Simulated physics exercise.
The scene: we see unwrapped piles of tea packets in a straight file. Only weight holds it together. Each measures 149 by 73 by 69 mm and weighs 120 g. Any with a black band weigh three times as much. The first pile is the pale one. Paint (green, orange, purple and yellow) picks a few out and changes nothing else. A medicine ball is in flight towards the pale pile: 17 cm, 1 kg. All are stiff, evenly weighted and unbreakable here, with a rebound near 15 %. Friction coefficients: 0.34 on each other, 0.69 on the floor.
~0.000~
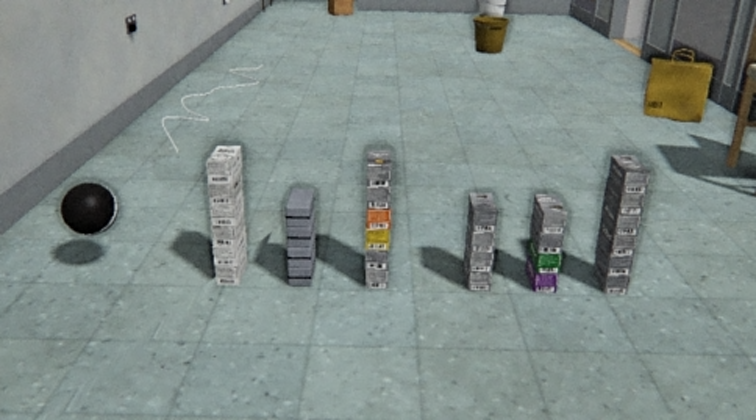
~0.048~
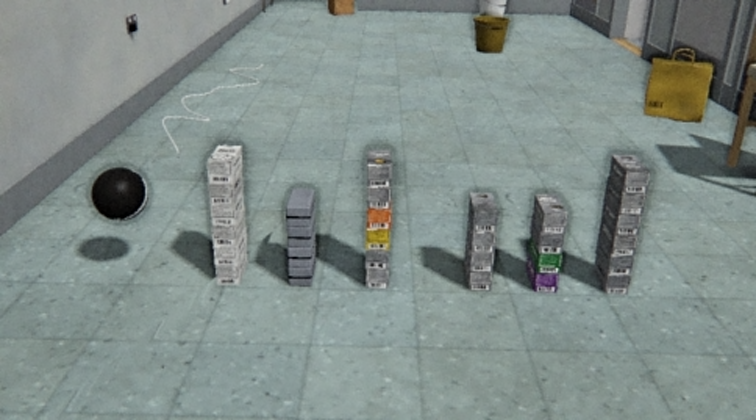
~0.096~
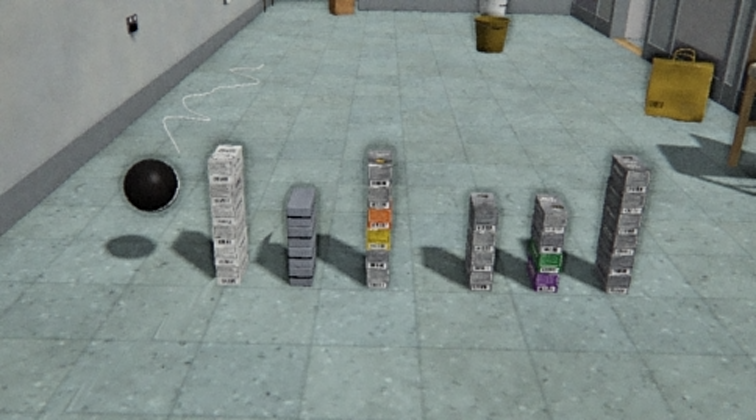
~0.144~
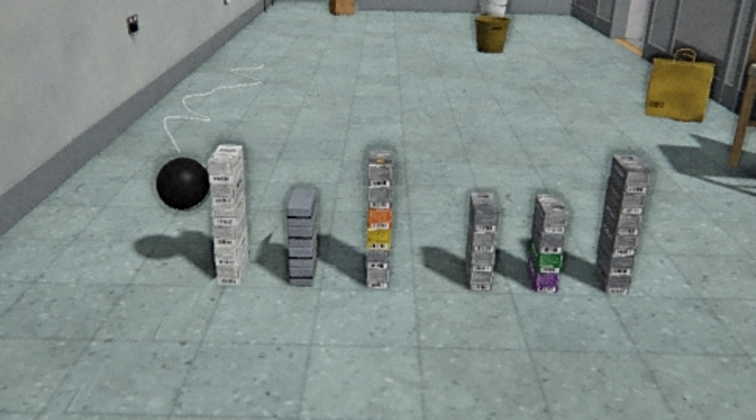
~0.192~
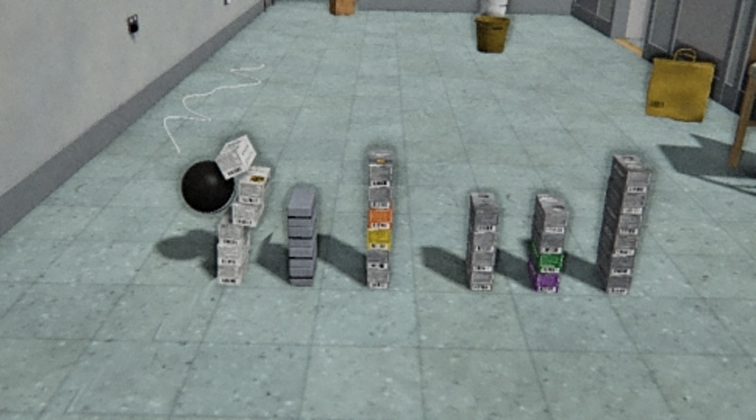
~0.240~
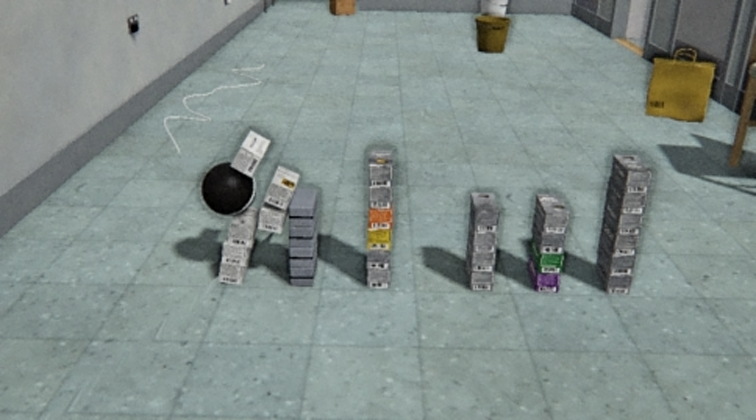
A black ball glides from the left, above a pale green tiled floor in a grey-walled room seen from slightly above by a still camera. Six stacks of small packets stand in a row, the leftmost pale, the others grey, with orange and yellow in the third and green and purple in the fifth. The ball strikes the pale stack, whose upper packets tilt and shift right against the second stack.
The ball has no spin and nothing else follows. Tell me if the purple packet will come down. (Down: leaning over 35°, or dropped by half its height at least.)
It holds its level.
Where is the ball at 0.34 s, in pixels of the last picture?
Around (262, 194).
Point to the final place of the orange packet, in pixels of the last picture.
Near (468, 249).
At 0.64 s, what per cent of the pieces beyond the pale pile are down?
By then 25 per cent.
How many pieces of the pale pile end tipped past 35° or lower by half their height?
The count is 6.
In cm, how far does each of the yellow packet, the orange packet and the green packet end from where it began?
About: Yellow 28, orange 30, green 2.
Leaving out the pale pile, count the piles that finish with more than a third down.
3 of them.
By 0.34 s, 3 of the pale pile down; none of the 24 other packets down, 4 disturbed; purple packet unmoved.
By 0.50 s, 6 of the pale pile down; 2 of the 24 other packets down; purple packet unmoved; orange packet moved 23 mm.
By 0.64 s, 6 of the pale pile down; 6 of the 24 other packets down; purple packet unmoved; yellow packet tilted 19°, 22 mm lower.
By 1.14 s, 6 of the pale pile down; 12 of the 24 other packets down; purple packet unmoved; yellow packet tilted 49°, 12 cm lower.
When it is over (2.9 s), 6 of the pale pile down; 12 of the 24 other packets down; purple packet unmoved; yellow packet tilted 47°, 12 cm lower; orange packet tilted 34°, 12 cm lower. In pixels of the last frame, middles, purple packet near (544, 272), yellow packet near (454, 267).
